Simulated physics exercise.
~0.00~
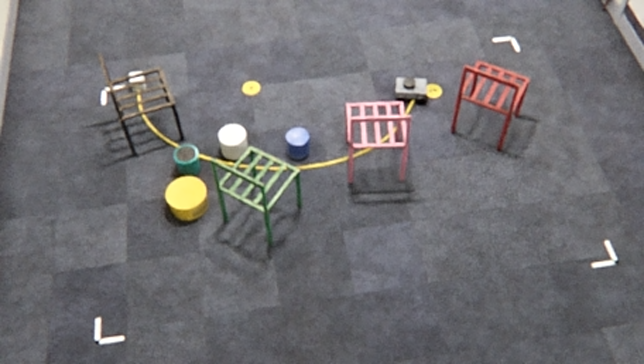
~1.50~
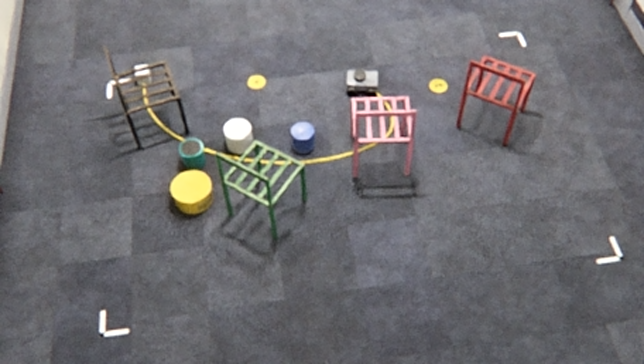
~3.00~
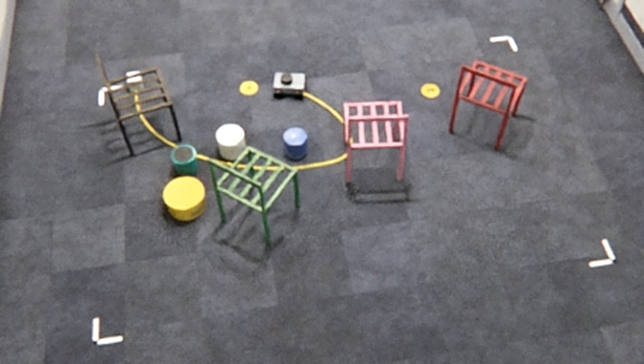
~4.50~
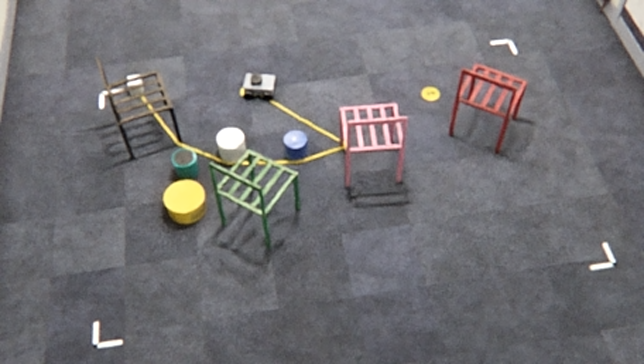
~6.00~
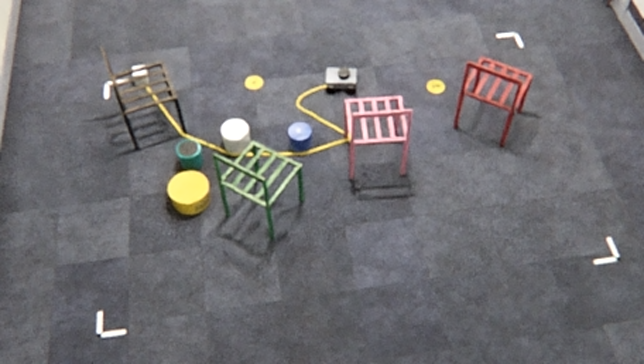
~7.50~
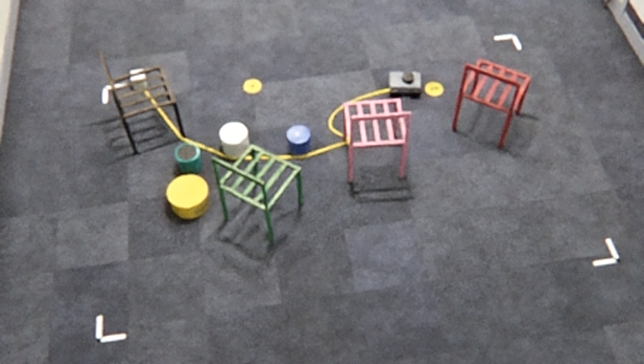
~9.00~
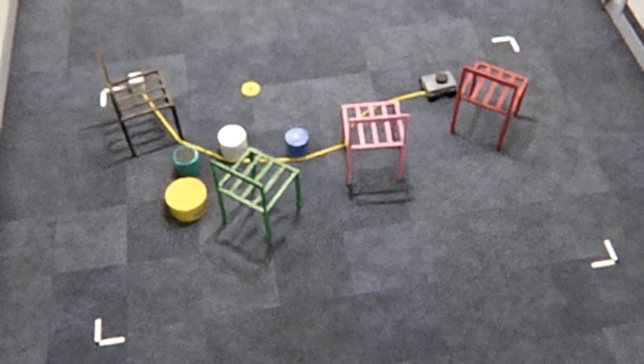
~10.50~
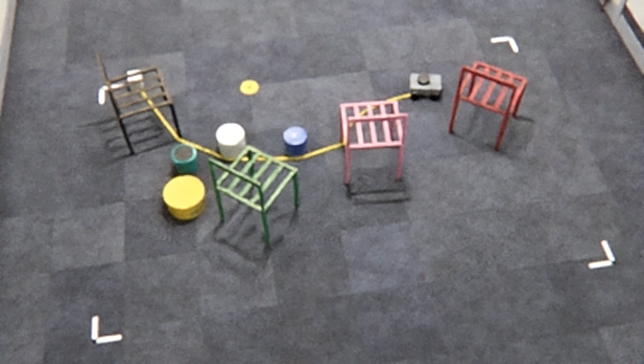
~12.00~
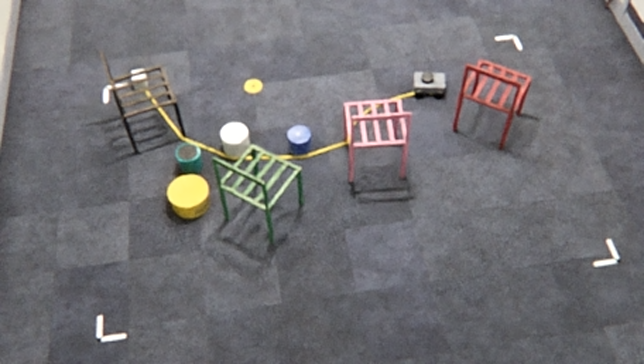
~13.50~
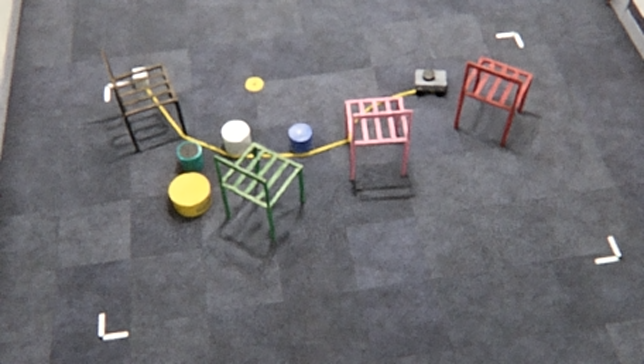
A small grey cart trailing a yellow lead starts near the red chair on the right of a dark carpeted floor, seen from high above by a slightly swaying camera. The lead curves past the pink chair, blue and white tubs, green chair, teal pot and yellow bucket to the black chair at left. The cart moves left to the yellow mark beyond the tubs, and the lead draws into straighter lines. It then returns right, the lead bending behind it before stretching out again. Finally, it rests just left of the red chair, with the furniture and containers still in place.
